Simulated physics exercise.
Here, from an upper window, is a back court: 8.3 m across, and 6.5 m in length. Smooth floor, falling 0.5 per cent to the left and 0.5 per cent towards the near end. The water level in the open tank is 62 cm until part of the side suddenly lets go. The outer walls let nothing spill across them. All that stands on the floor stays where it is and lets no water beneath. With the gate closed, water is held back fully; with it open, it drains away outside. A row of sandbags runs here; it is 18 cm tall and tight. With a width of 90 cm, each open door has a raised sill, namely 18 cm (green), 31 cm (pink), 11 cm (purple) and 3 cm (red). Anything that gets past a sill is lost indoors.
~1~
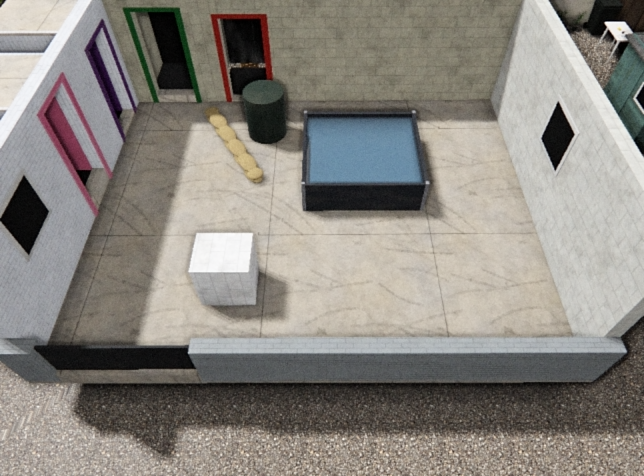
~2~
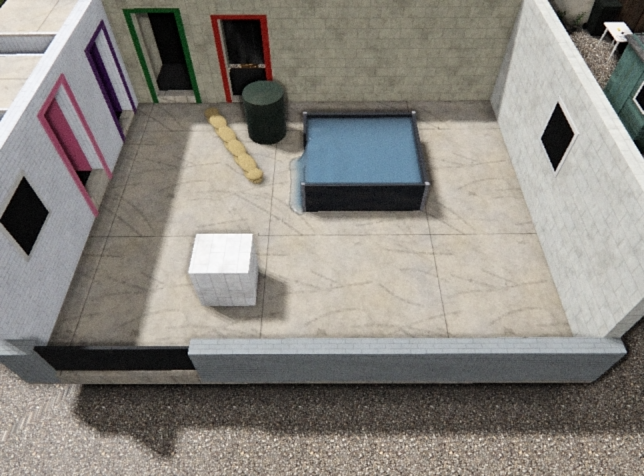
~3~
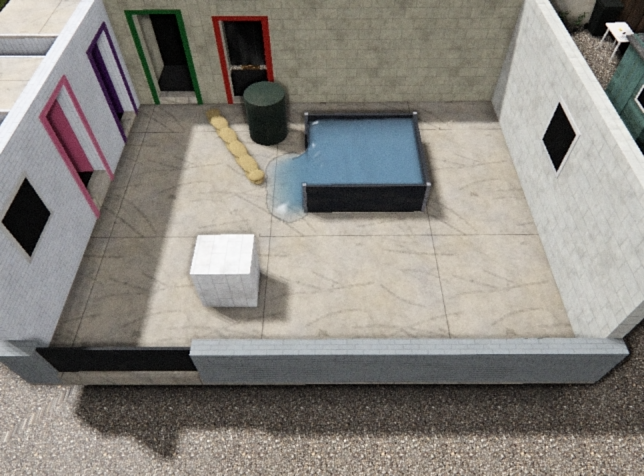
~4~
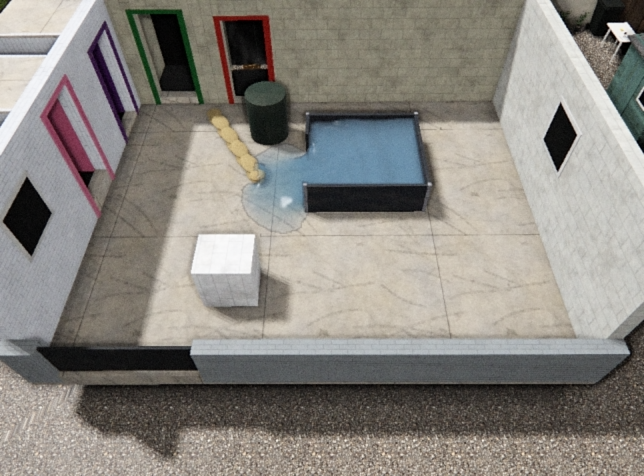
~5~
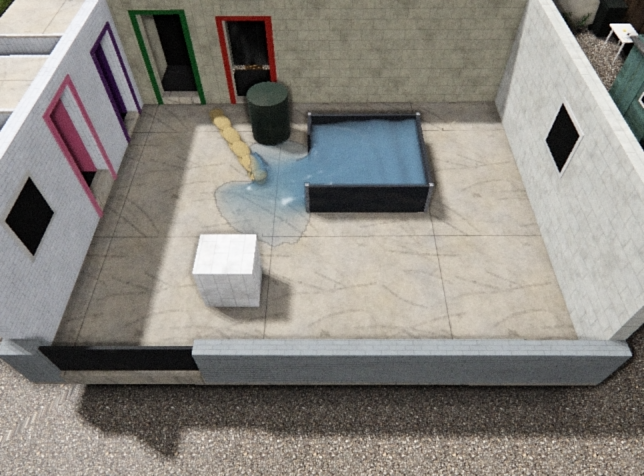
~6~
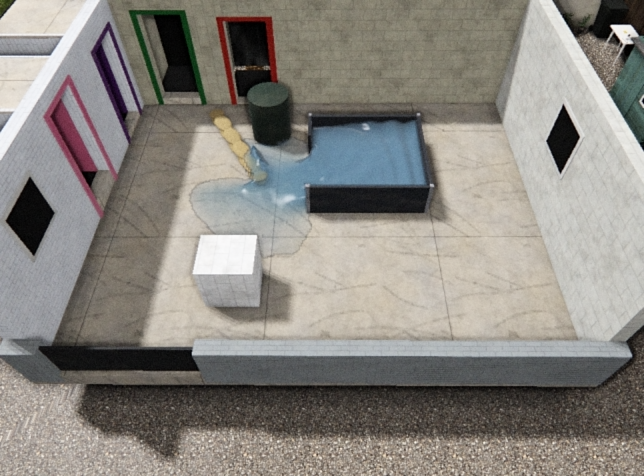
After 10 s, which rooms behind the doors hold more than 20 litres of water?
At the end, at the green door the total will be lower than the limit; at the pink door the total will be lower than the limit; at the purple door the total will be lower than the limit; at the red door the total will be higher than the limit.
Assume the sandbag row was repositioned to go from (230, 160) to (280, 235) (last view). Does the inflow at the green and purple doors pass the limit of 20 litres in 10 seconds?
At the green door the limit is not reached, and at the purple door it is exceeded.
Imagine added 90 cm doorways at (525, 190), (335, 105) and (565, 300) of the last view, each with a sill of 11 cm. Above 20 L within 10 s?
Taking them in order, the first gets too little, the second too little and the third too little.
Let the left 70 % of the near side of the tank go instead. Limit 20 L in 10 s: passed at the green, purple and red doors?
Green: Within the limit; purple: Within the limit; red: Within the limit.
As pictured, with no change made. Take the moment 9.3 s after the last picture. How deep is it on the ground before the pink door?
It's about 5.5 cm.
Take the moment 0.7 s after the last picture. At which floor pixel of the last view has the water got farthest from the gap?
I'd put it near pixel (98, 227) of the last picture.
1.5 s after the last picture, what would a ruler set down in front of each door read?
Depths: Green door 1 cm, pink door 20 cm, purple door 0 cm, red door 2 cm.
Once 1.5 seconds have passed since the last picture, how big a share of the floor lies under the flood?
I'd say around 35 %.
Then, 0.7 s after the last picture water covers 25 % of the floor and is deepest (36 cm) near (263, 185); green door not reached, pink door 11 cm at the sill, 0 L in, purple door not reached, red door not reached.
Then, 1.5 s after the last picture water covers 35 % of the floor and is deepest (32 cm) near (273, 179); green door 1 cm at the sill, 0 L in, pink door 20 cm at the sill, 0 L in, purple door not reached, red door 2 cm at the sill, 17 L in.
Then, 2.8 s after the last picture water covers 45 % of the floor and is deepest (33 cm) near (51, 350); green door 2 cm at the sill, 0 L in, pink door 16 cm at the sill, 0 L in, purple door 10 cm at the sill, 0 L in, red door 2 cm at the sill, 71 L in.
Then, 5.3 s after the last picture water covers 65 % of the floor and is deepest (15 cm) near (104, 361); green door 8 cm at the sill, 0 L in, pink door 9 cm at the sill, 0 L in, purple door 8 cm at the sill, 2 L in, red door 7 cm at the sill, 128 L in.
Then, 9.3 s after the last picture water covers 85 % of the floor and is deepest (12 cm) near (70, 361); green door 8 cm at the sill, 0 L in, pink door 5 cm at the sill, 0 L in, purple door 8 cm at the sill, 2 L in, red door 6 cm at the sill, 170 L in.
